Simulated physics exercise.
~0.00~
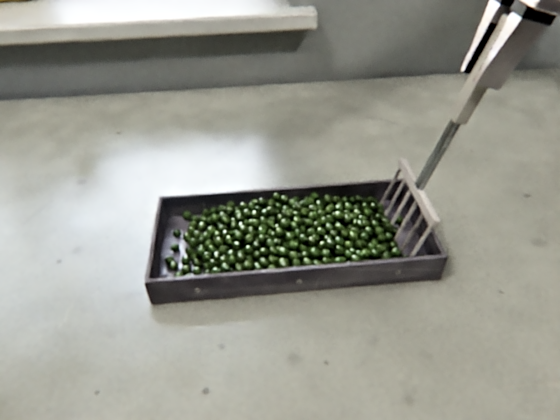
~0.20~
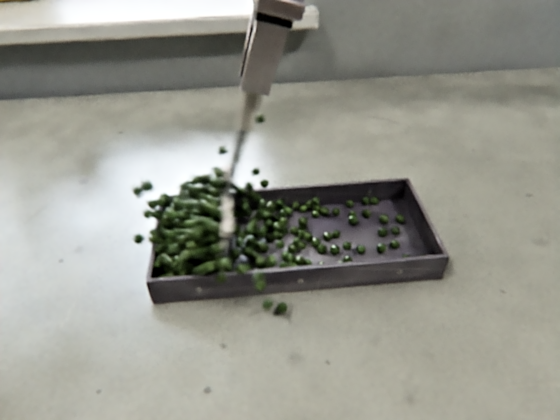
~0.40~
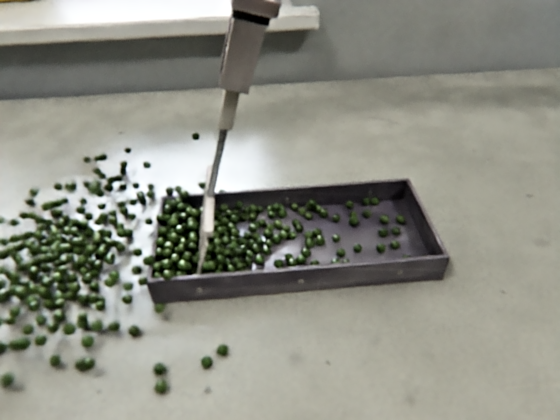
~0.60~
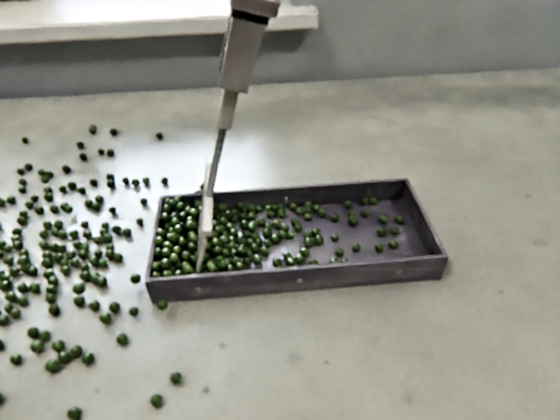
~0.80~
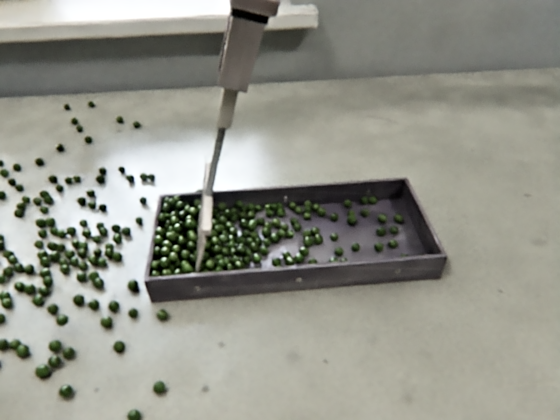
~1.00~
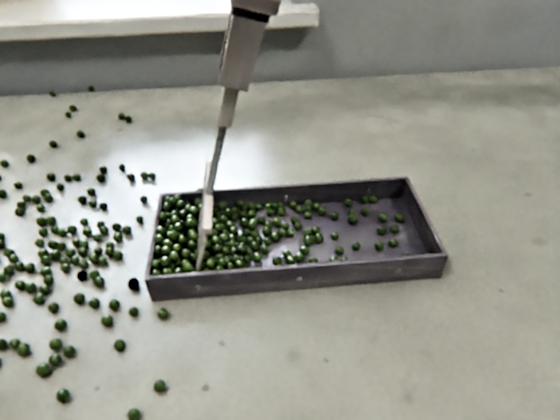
On a grey surface, a robot arm rakes green beads left, spilling many from a tray.
